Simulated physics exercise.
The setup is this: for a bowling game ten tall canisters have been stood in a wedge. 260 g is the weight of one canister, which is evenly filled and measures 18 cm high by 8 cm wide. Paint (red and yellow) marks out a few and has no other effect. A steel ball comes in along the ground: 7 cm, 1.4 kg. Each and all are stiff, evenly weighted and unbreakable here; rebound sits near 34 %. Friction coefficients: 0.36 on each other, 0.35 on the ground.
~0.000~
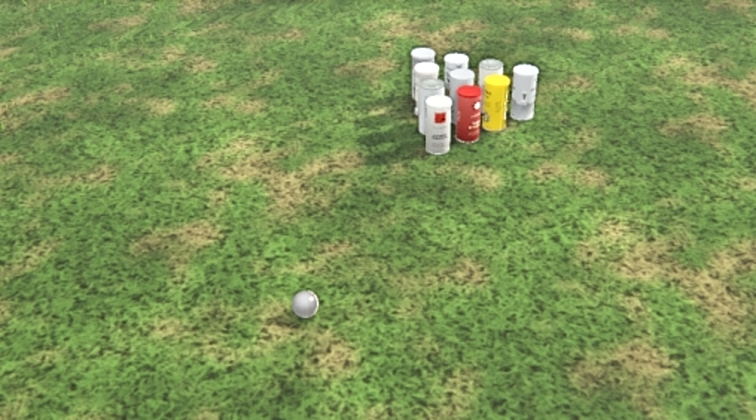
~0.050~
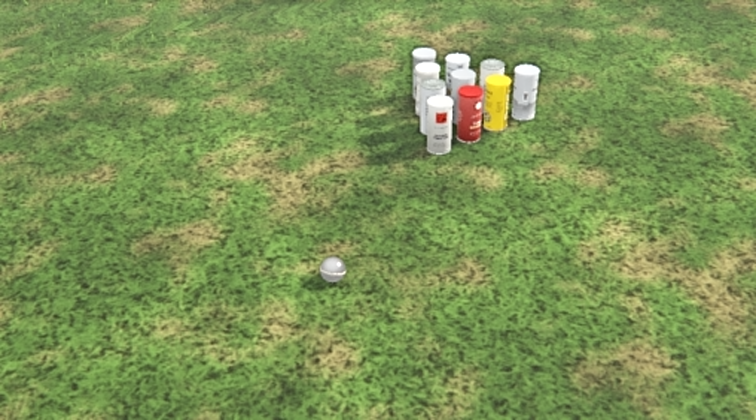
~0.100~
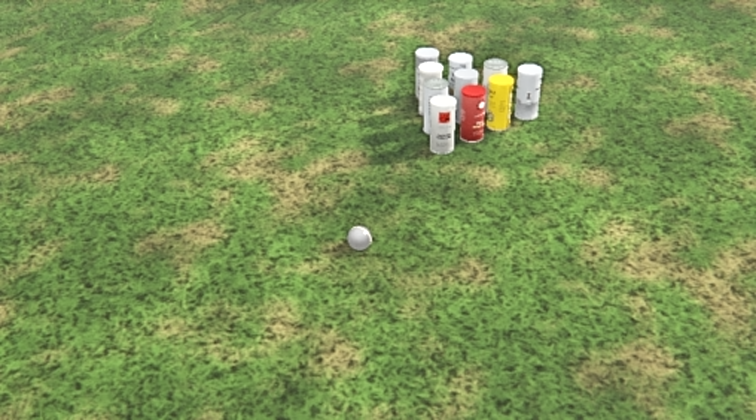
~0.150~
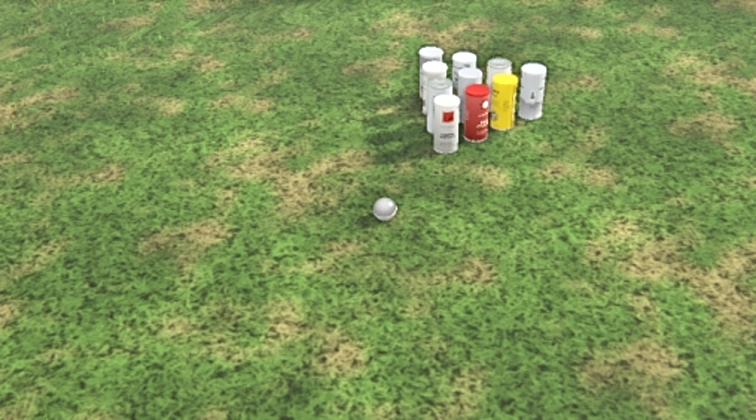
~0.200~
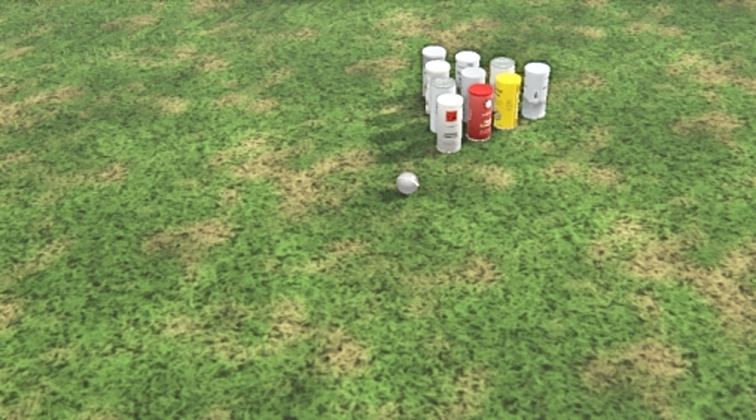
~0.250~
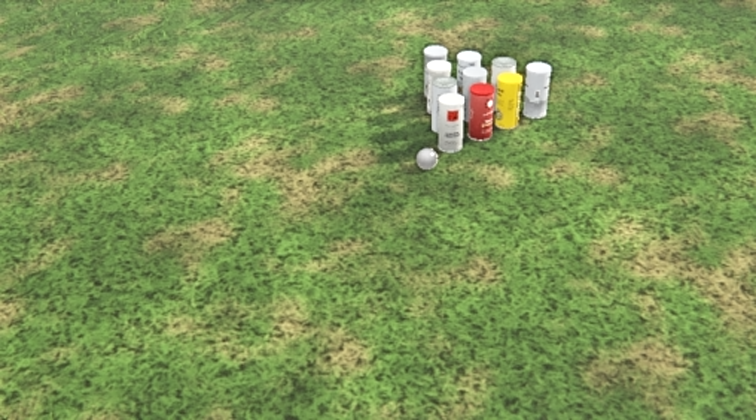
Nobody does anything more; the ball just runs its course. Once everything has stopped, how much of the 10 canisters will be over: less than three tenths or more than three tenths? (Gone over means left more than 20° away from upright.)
More than three tenths.
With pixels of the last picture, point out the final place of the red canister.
I'd say its middle settles close to (571, 130).
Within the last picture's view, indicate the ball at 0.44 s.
You'll find it near (464, 103).
After 0.36 s, ball still moving; 1 of the 10 canisters over; yellow canister 13° from how it stood; red canister 8° from how it stood.
After 0.44 s, ball still moving; 1 of the 10 canisters over; red canister 15° from how it stood; yellow canister 7 cm from its place.
After 0.64 s, ball still moving; 7 of the 10 canisters over; red canister 36° from how it stood; yellow canister 10 cm from its place.
After 0.90 s, ball still moving; 8 of the 10 canisters over; red canister lying flat; yellow canister 10 cm from its place.
In the end (1.4 s), ball rolling away; 8 of the 10 canisters over; red canister lying flat; yellow canister 10 cm from its place. That is 80 per cent. From the last view, middles, red canister near (571, 130), yellow canister near (534, 97).
